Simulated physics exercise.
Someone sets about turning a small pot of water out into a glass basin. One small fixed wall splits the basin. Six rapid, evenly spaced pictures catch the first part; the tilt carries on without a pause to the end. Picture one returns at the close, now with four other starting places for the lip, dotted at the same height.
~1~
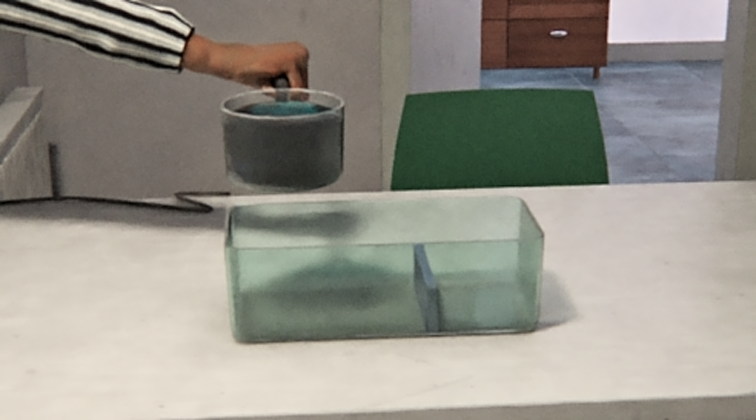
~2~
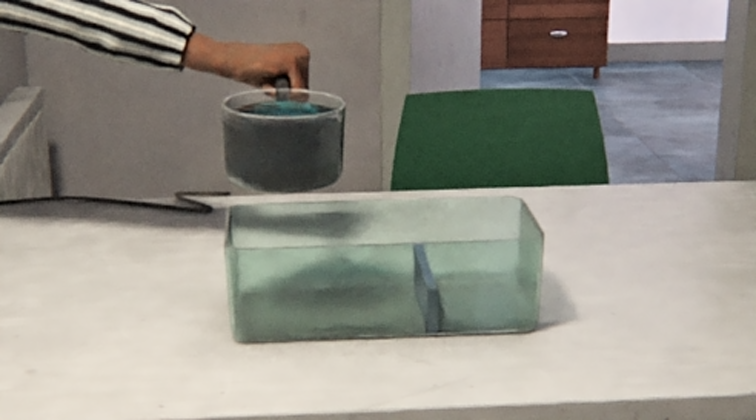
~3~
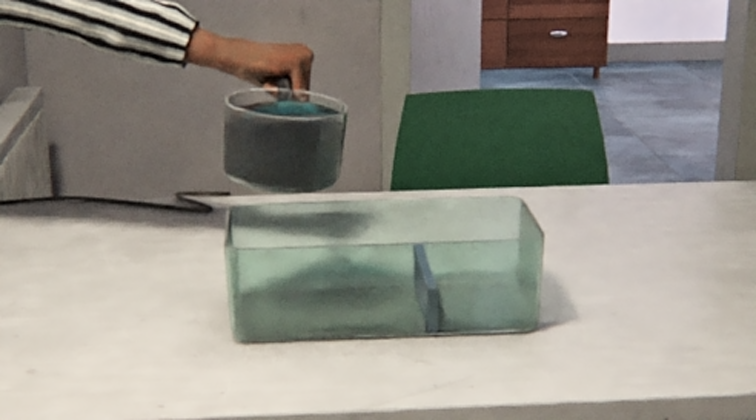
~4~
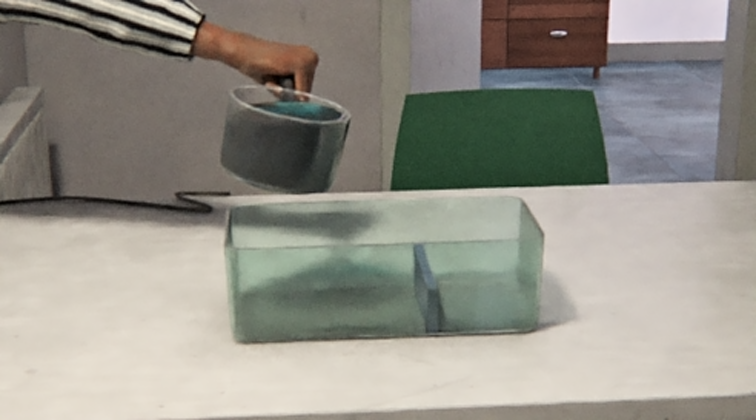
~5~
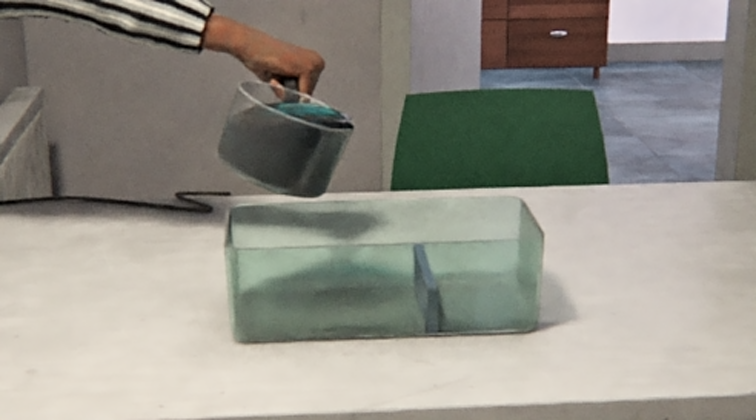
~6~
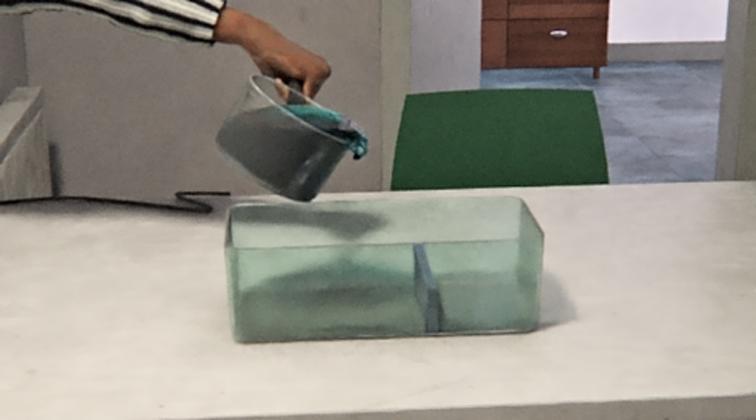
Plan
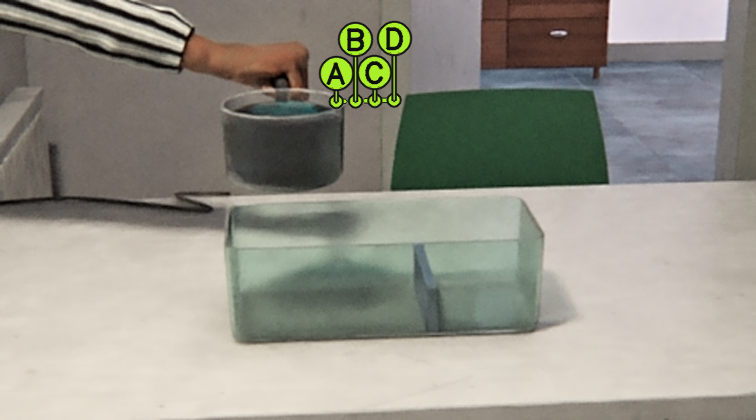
In a plain room with grey walls and a doorway behind, a fixed camera looks slightly down across a pale tabletop. A hand in a black-and-white striped sleeve, at upper left, holds a clear pot of bluish water above a greenish glass basin with a low blue divider, near a green chair. The hand holds the pot upright, then tilts it steadily rightward until teal water slips just over its lip.
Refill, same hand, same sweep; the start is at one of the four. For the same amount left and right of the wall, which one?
It is C.
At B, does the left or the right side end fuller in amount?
The left side.
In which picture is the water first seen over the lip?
In picture 5.
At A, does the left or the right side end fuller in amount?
The left one.
In lime, A at (336, 101); B at (355, 101); C at (374, 100); D at (394, 100).
With A, about 95 % ends left of the wall and 3 % right of it.
With B, about 74 % ends left of the wall and 24 % right of it.
With C, about 48 % ends left of the wall and 51 % right of it.
With D, about 30 % ends left of the wall and 70 % right of it.
